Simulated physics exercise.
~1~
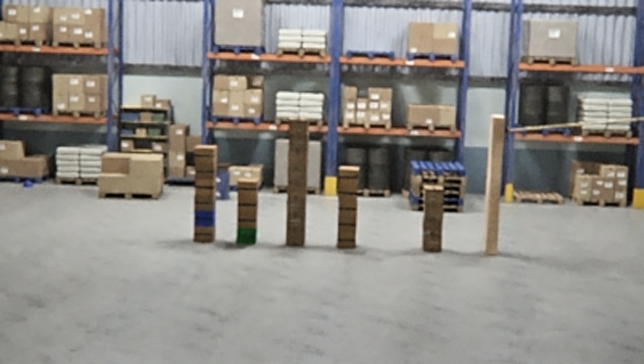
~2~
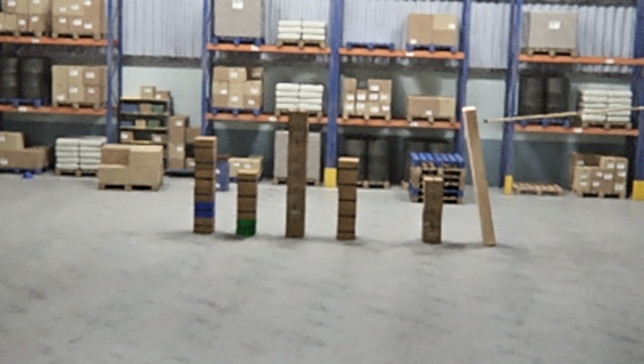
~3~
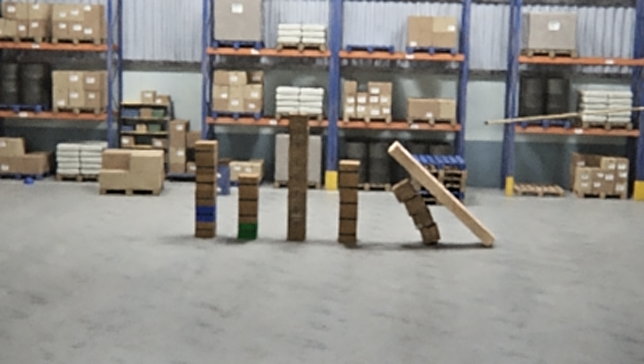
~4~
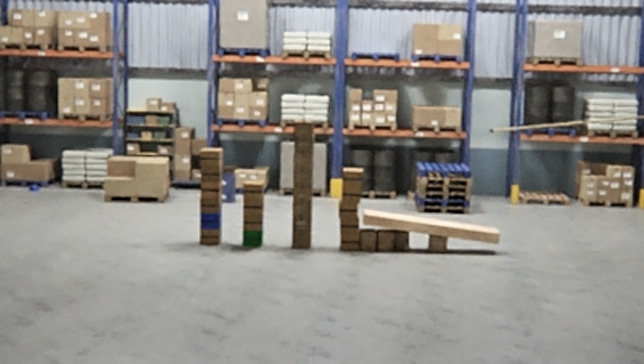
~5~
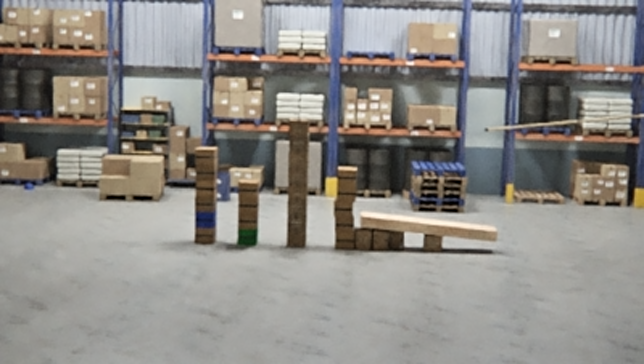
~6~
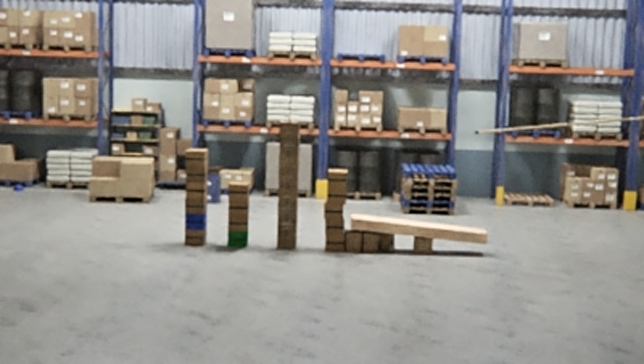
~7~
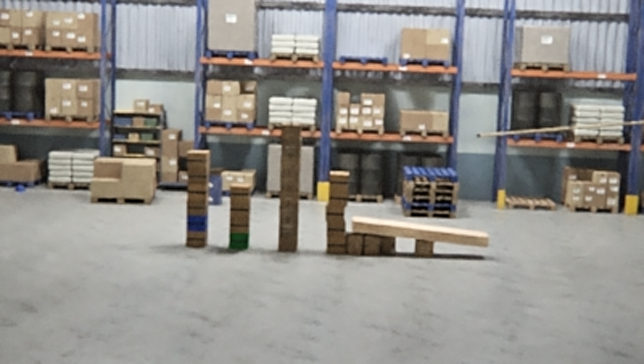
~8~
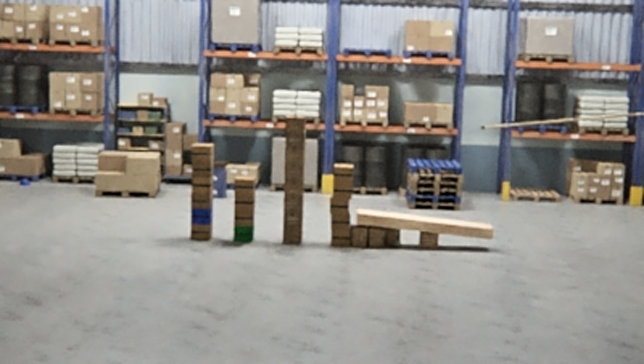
To begin with, five stacks of brown cartons of differing heights stand in a row on a warehouse floor, with a tall pale board upright at the right end and shelving behind. The board tips left and leans into the short stack beside it, which bends over to the left. That stack then topples, its cartons ending up low on the floor against the foot of the next stack. The board comes to rest on top of them, sloping gently down to the right. The other four stacks, including those with the blue and green cartons, remain standing.
